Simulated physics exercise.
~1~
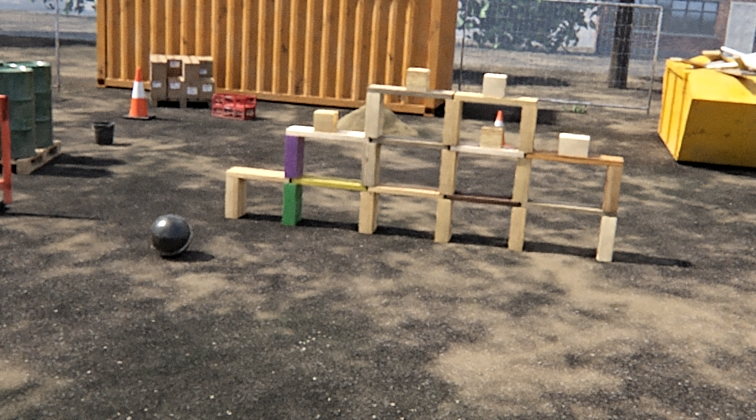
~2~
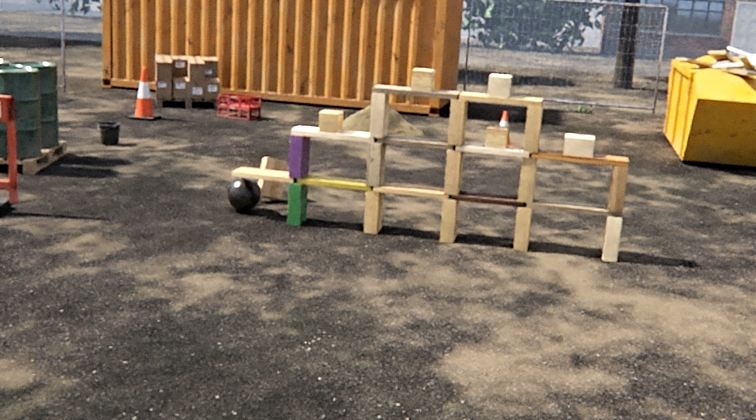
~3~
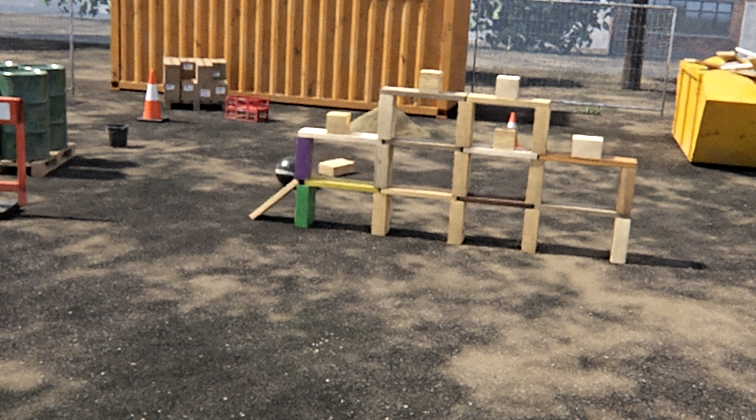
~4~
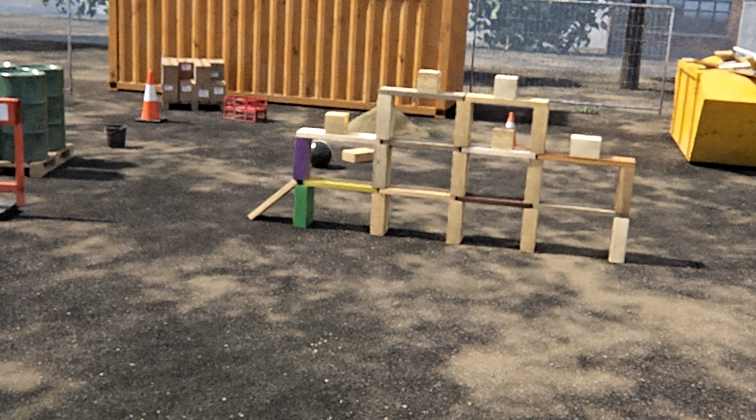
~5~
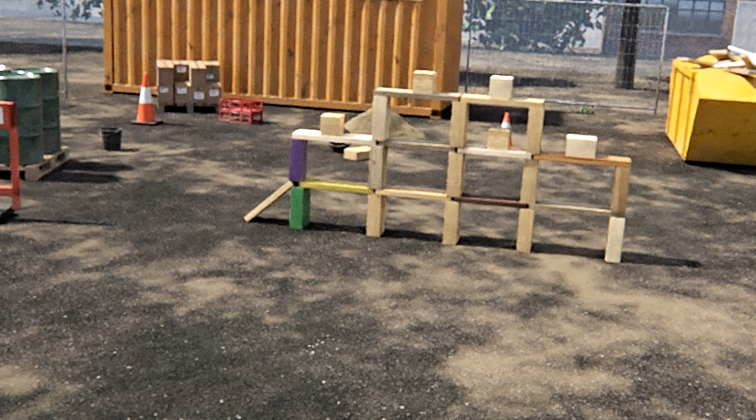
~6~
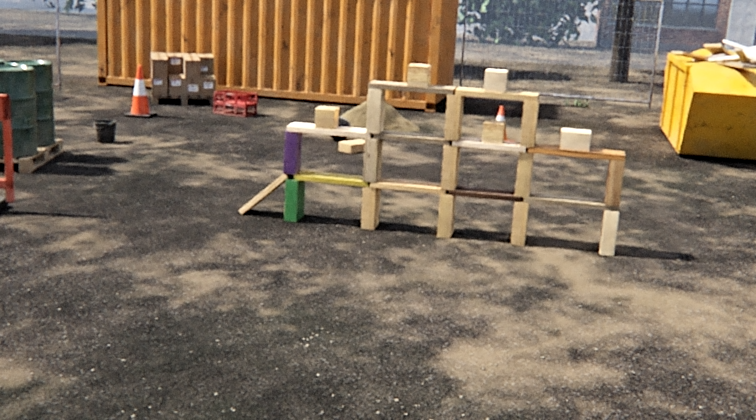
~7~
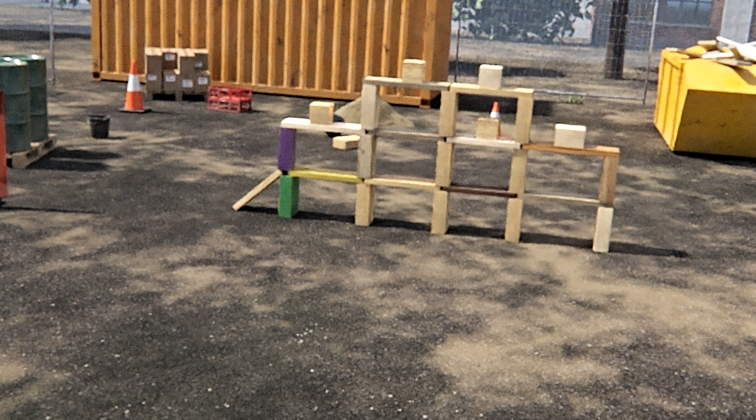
At first, a dark ball sits on the ground to the left of a low structure of wooden posts and planks, with loose blocks resting on its levels. The ball rolls right and reaches the structure's left end, where the outermost post is knocked leaning. That post goes over, and the plank it held drops to slope against the ground. The ball carries on behind the purple post, heading away, and passes out of view behind the timbers. The purple and green posts and the yellow plank stay up, with the rest of the structure still standing.
